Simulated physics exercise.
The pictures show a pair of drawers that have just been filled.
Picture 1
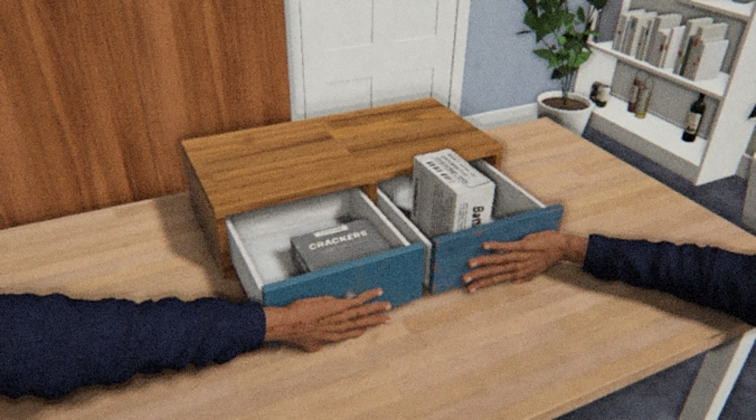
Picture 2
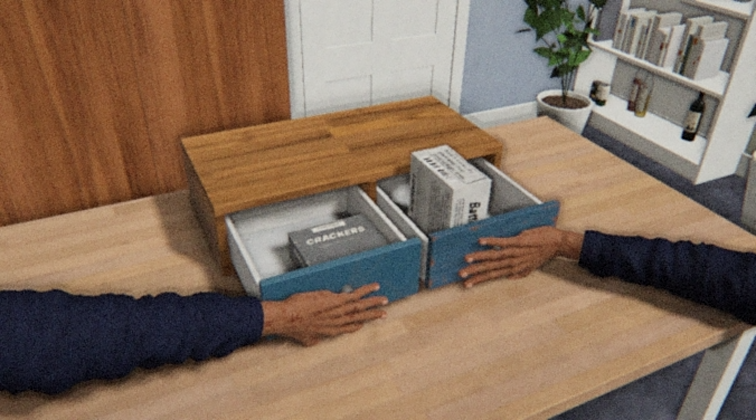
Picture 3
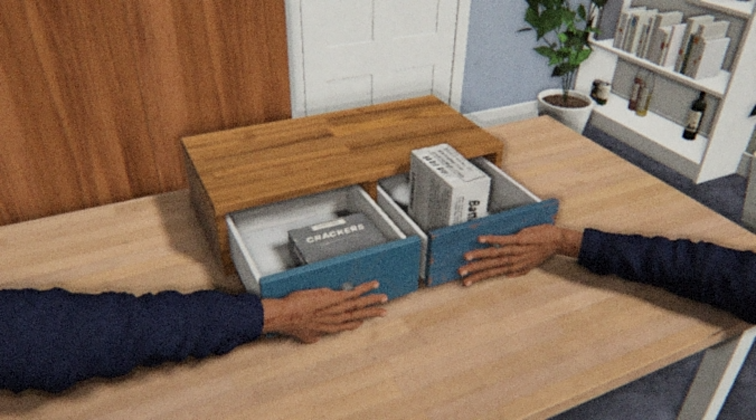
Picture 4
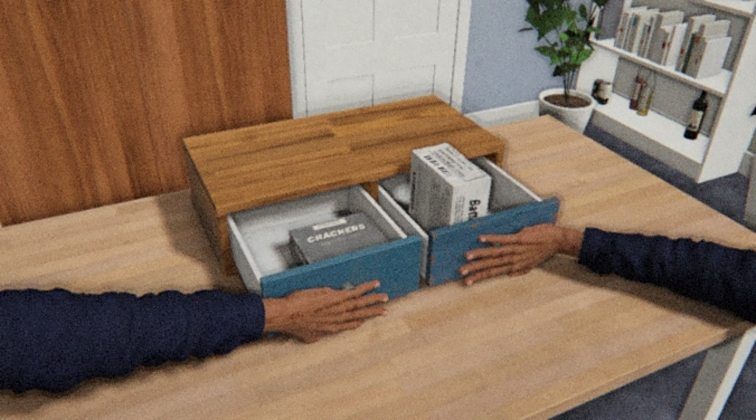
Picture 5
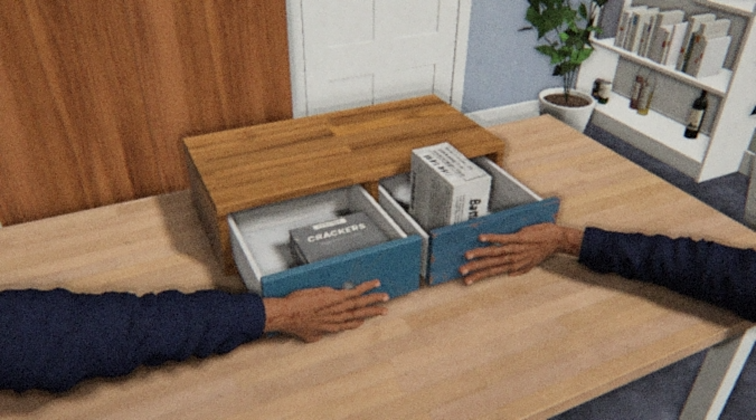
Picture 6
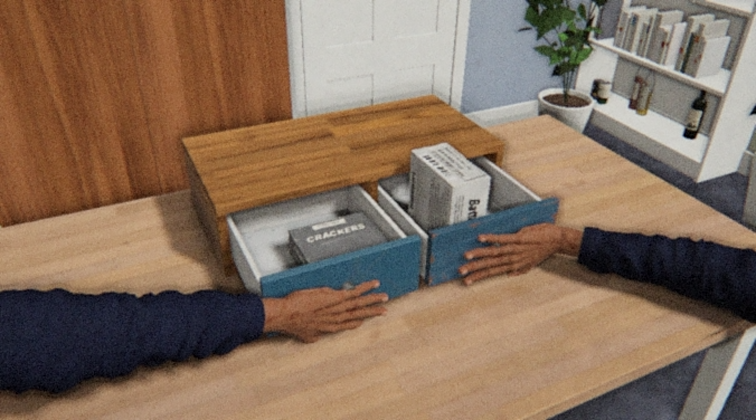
A light wooden tabletop in a room is seen from above at an angle, with a white door, potted plant and bookshelf behind. Two blue-fronted drawers stand open in a brown wooden chest, a grey crackers box in the left and a taller white box in the right. Two dark-sleeved arms rest hands against the fronts, which shift inward very slightly, then everything stays nearly still.
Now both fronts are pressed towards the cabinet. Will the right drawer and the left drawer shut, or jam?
The right drawer stays ajar; the left drawer shuts flush.
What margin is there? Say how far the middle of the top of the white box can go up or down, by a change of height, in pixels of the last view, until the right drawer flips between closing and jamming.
Roughly 28 pixels down.
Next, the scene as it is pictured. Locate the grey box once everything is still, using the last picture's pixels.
At about (302, 197).
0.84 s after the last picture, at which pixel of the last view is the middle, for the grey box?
Roughly at (310, 209).
Then, 0.30 s later than the last frame, right drawer starting in; left drawer starting in.
Then, 0.58 s later than the last frame, right drawer stopped, still ajar; left drawer about half in.
Then, 0.84 s later than the last frame, right drawer stopped, still ajar; left drawer nearly in.
When it is over, the right drawer will not close; the left drawer goes all the way in.
